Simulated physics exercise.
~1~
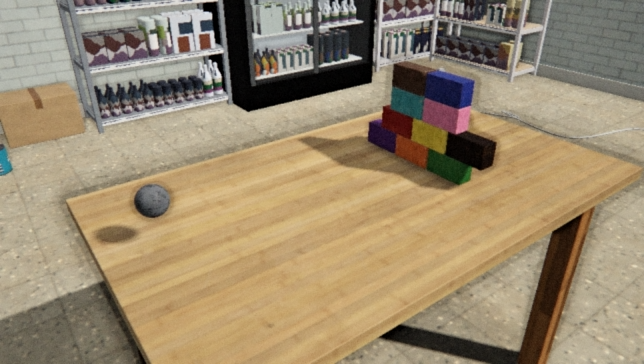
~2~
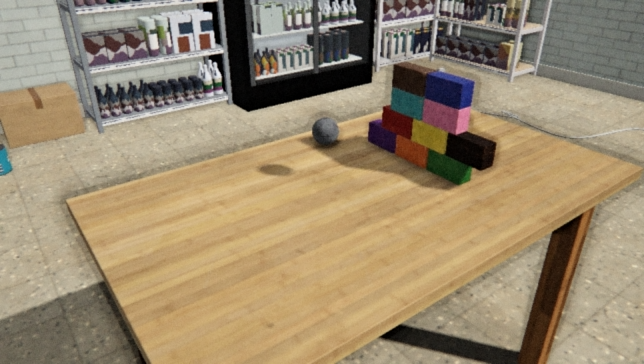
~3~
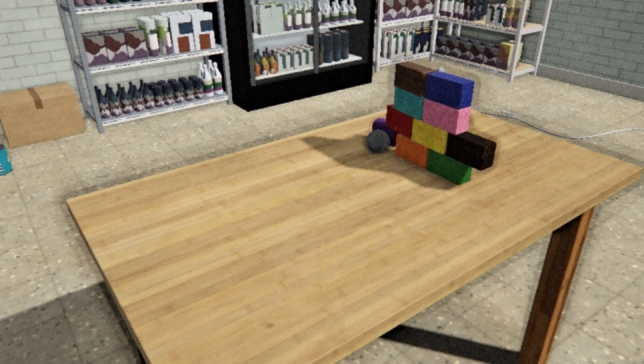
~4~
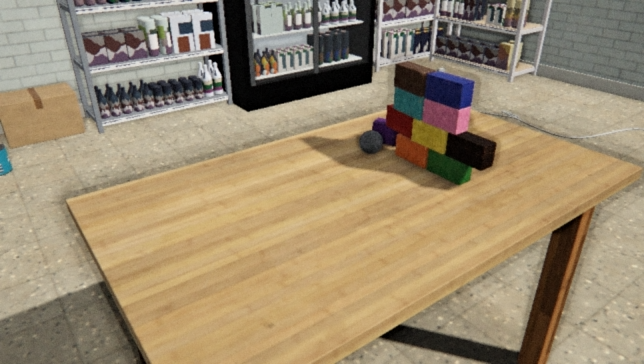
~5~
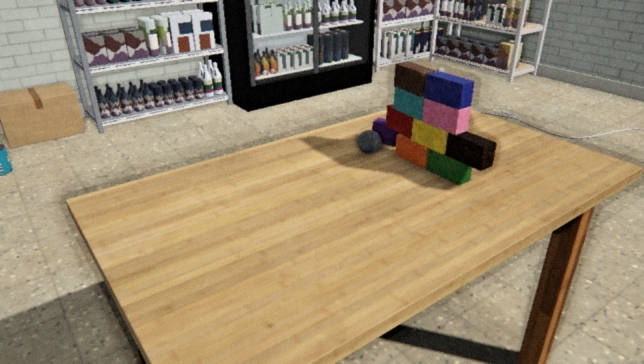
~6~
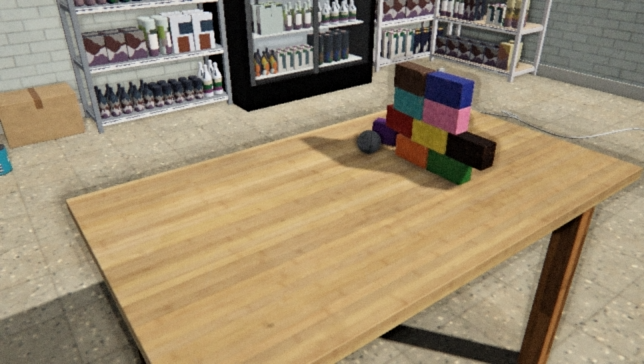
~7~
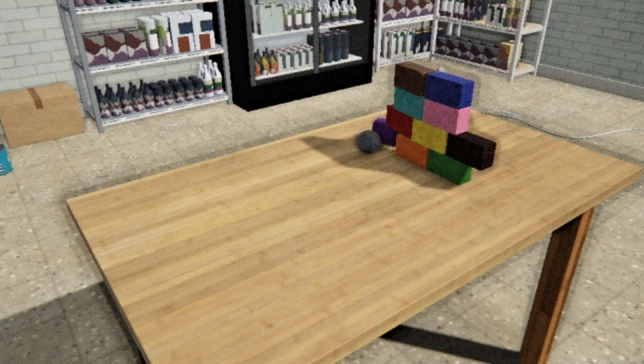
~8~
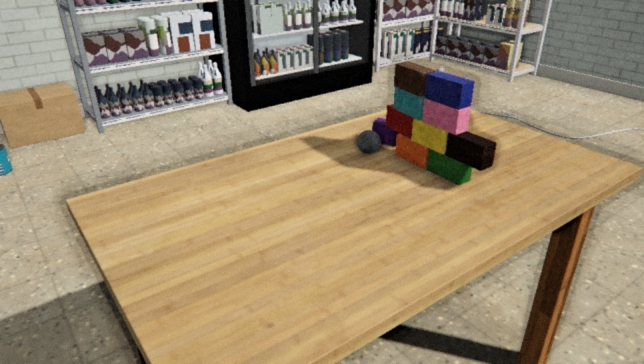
At first, a grey ball hangs in the air above the left side of a wooden table, its shadow on the surface below, while a small stack of colourful blocks stands toward the far right. The ball flies right, closing on the stack. It reaches the lower left end and meets the purple block, which shifts slightly. The ball then moves back a short way to the left and settles on the tabletop. It ends at rest beside the purple block, with the stack still standing and the orange and turquoise blocks upright.
